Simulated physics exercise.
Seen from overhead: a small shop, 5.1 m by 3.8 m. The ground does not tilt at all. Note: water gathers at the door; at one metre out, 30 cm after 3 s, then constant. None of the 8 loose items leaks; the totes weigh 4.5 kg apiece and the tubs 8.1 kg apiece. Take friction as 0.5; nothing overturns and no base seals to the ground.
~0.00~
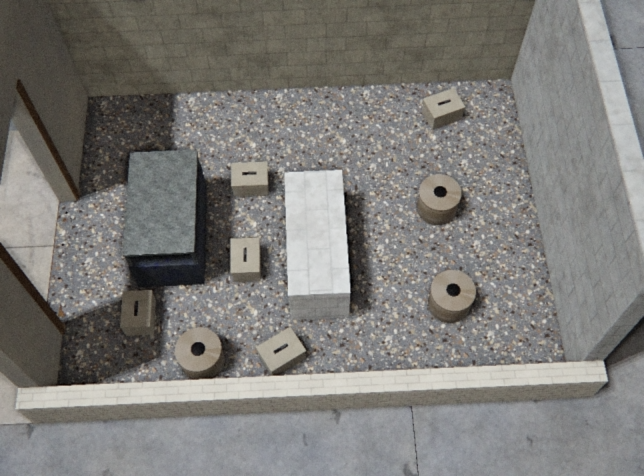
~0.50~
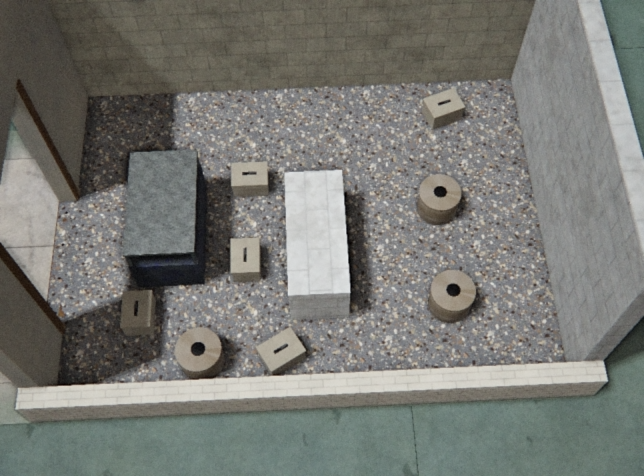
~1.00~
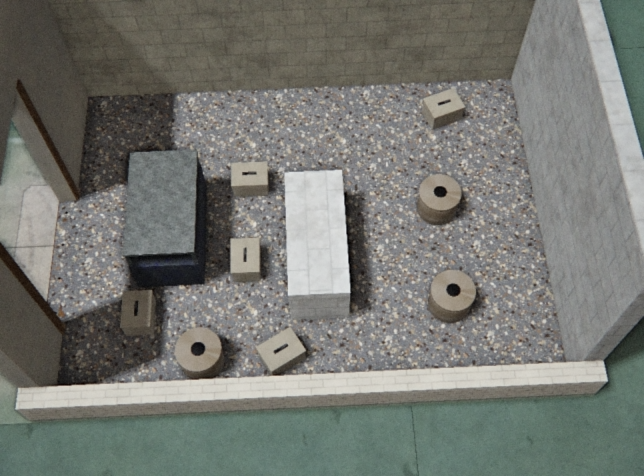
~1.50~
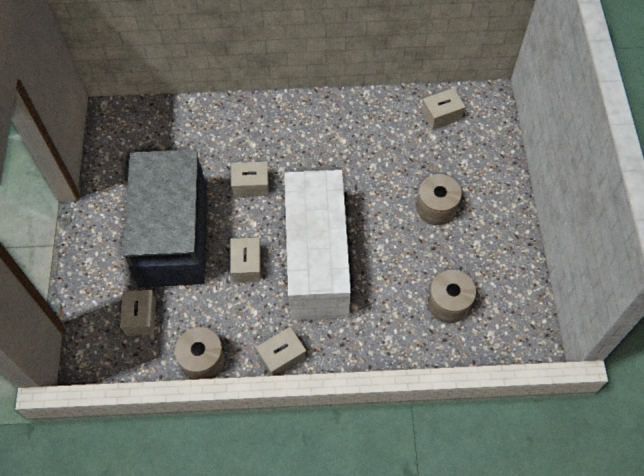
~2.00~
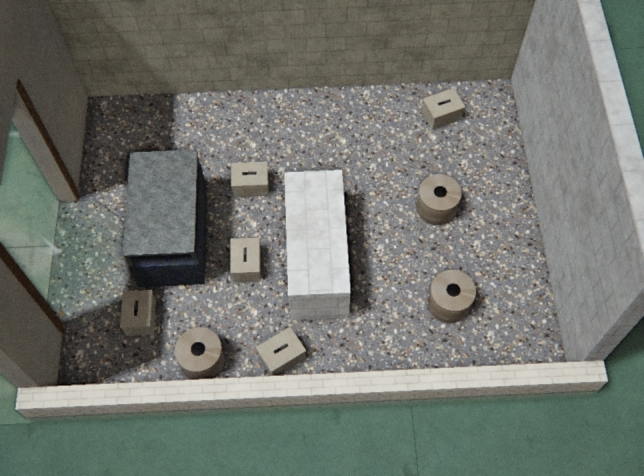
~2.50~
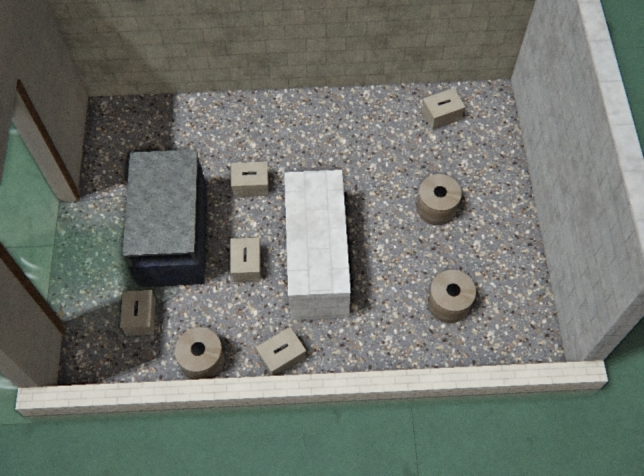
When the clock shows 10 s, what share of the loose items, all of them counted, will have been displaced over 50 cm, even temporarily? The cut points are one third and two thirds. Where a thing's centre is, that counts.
The result will fall in the upper range, two thirds or past it.
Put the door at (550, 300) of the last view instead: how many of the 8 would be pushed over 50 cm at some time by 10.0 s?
Result: 7.
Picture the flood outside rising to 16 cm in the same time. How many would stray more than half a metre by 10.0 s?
The answer would then be 3.
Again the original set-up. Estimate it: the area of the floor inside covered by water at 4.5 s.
Roughly 7.5 m2.
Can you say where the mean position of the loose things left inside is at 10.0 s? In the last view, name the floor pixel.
Somewhere near (378, 200).
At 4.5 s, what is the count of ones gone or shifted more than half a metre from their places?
By that point, 3.
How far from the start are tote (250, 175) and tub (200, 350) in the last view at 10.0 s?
In that order: 60 cm, 200 cm.
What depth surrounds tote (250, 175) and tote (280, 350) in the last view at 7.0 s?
Some 5 cm at the first, some 12 cm at the second.
After 3.5 s 1 of 8 are over 50 cm from their spots; 0 afloat.
After 4.5 s 3 of 8 are over 50 cm from their spots; 2 afloat.
After 7.0 s 5 of 8 are over 50 cm from their spots; 5 afloat.
After 10.0 s 6 of 8 are over 50 cm from their spots, and 7 have been at some point; 8 afloat.
